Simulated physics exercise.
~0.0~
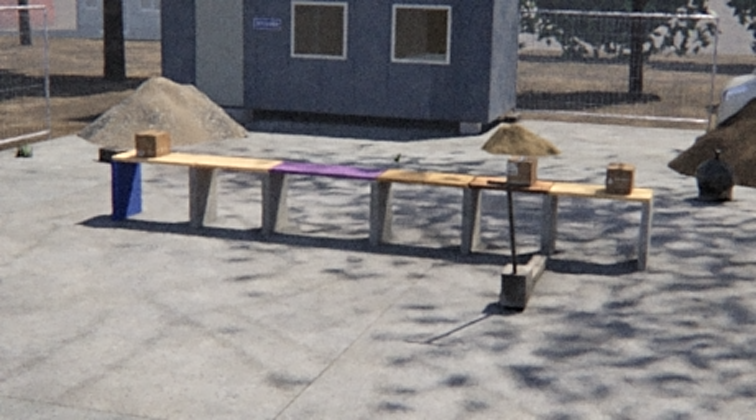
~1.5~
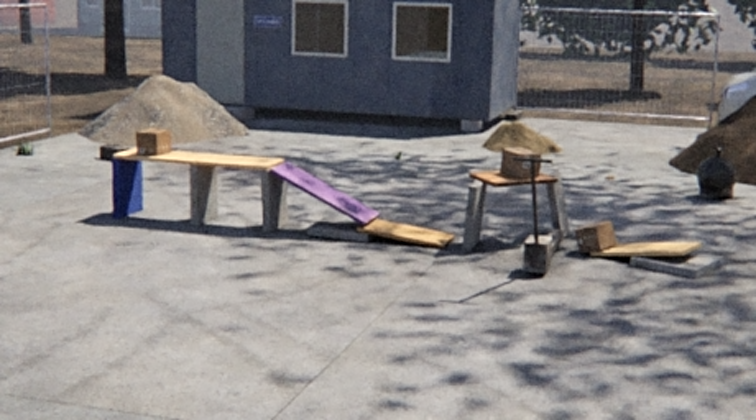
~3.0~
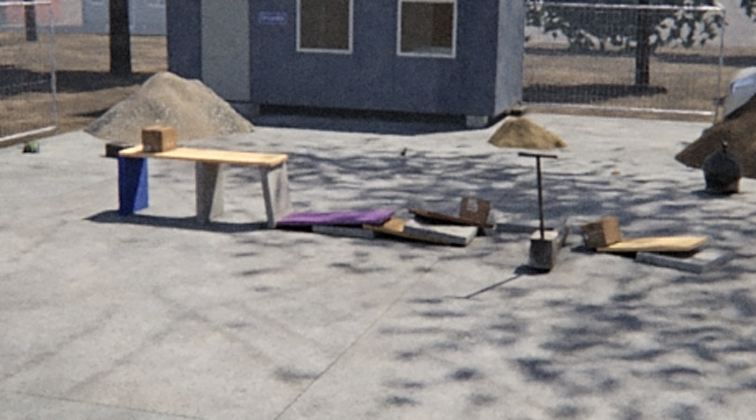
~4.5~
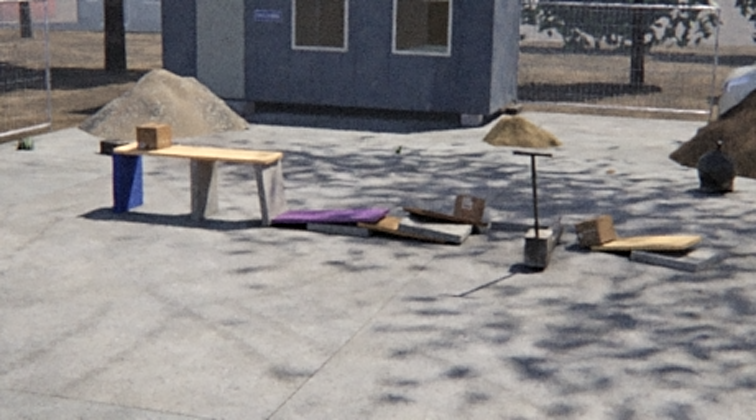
A long makeshift bench collapses from the right, leaving only its blue-ended left section standing.
